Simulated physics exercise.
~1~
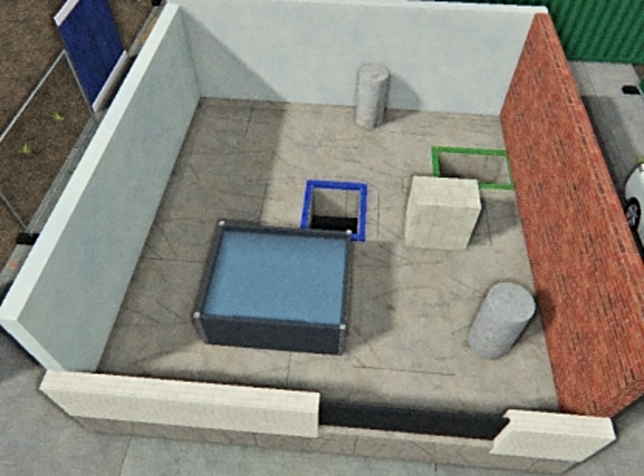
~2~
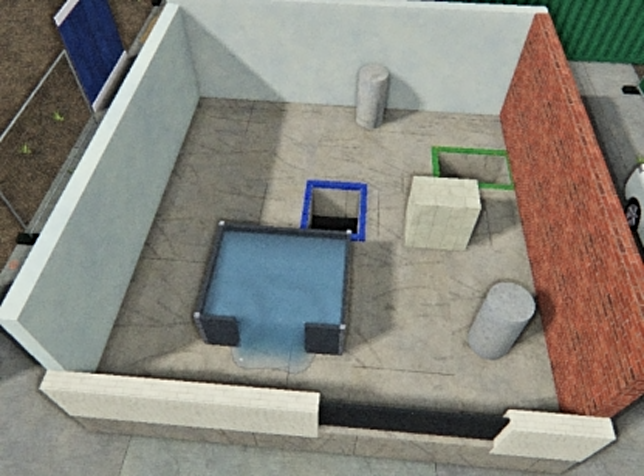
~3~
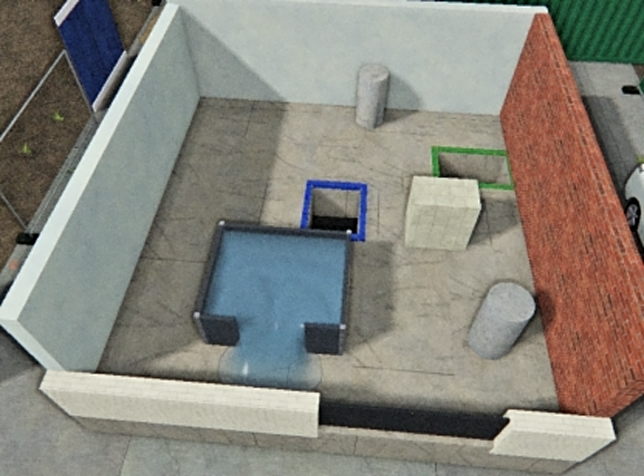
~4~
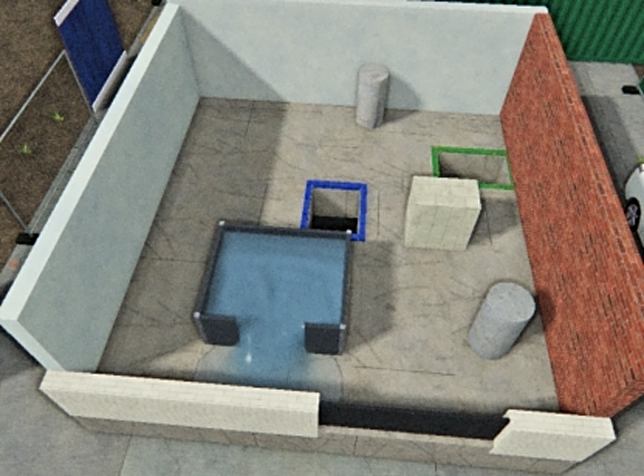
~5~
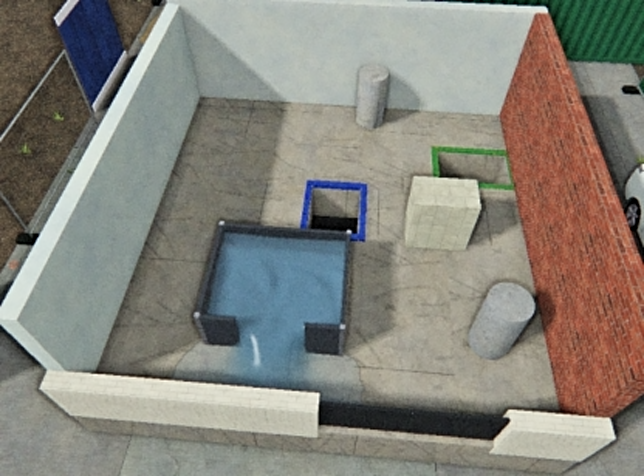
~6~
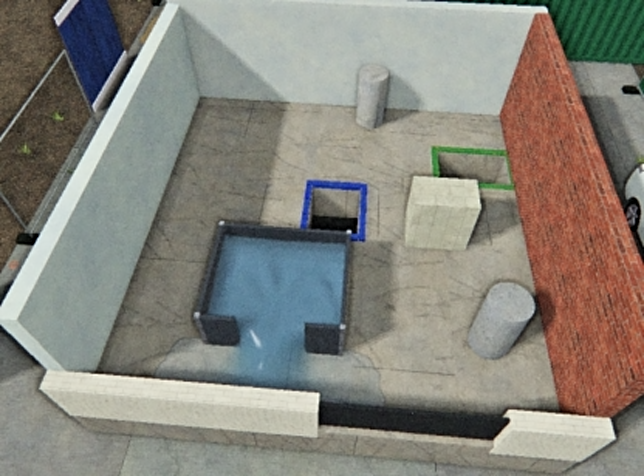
In this clip, a dark-framed tank of blue water sits still in a walled plot, then a section of its front side opens and water pours through the gap, spreading over the floor along the low cream front wall.
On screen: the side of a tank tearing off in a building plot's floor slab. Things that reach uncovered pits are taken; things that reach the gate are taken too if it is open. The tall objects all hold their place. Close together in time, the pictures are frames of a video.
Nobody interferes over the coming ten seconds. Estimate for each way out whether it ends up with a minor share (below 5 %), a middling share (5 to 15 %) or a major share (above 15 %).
At the end, the gate pulls in barely a drop - beneath five per cent. The blue pit pulls in barely a drop - beneath five per cent. The green pit pulls in a good deal - past fifteen per cent.
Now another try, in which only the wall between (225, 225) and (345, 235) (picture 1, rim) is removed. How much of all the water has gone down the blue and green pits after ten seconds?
Approximately, blue takes 35 % and green takes 14 %.
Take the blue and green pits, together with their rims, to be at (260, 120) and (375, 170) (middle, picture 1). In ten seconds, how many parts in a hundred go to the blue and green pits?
Per cent, approx.: Blue 8, green 8.
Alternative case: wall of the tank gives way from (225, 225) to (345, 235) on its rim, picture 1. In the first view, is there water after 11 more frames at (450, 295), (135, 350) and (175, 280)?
The first would be still unwetted, the second still unwetted and the third still unwetted.
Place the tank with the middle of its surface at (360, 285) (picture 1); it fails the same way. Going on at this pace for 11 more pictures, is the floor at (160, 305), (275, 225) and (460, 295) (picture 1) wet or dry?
In sequence: Inundated, next unflooded, then inundated.
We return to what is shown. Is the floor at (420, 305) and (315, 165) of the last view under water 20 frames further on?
First spot swamped; second spot spared.
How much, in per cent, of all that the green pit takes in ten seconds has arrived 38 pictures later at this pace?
Near 45 %, I'd say.
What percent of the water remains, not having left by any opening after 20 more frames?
100 %.
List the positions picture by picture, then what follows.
In the first frame, the water tank at (278, 275) is whole and still.
In the second frame, the front is at (237, 355), out from the gap at (273, 339).
In the third frame, water pours out at (273, 340) and has run to a hidden place.
In the fourth frame, the front is at a hidden place, out from the gap at (273, 340).
In the fifth frame, the front is at a hidden place, out from the gap at (273, 340).
In the sixth frame, water pours out at (273, 339) and has run to a hidden place.
A moment on, water covers 20 % of the floor; the gate 0 %, the blue pit 0 %, the green pit 0 %.
Next, water covers 30 % of the floor; the gate 0 %, the blue pit 0 %, the green pit 0 %.
Then, water covers 55 % of the floor; the gate 0 %, the blue pit 0 %, the green pit 0 %.
Later, water covers 75 % of the floor; the gate 0 %, the blue pit 0 %, the green pit 9 %.
In the end, water covers 95 % of the floor; the gate 0 %, the blue pit 0 %, the green pit 19 %.
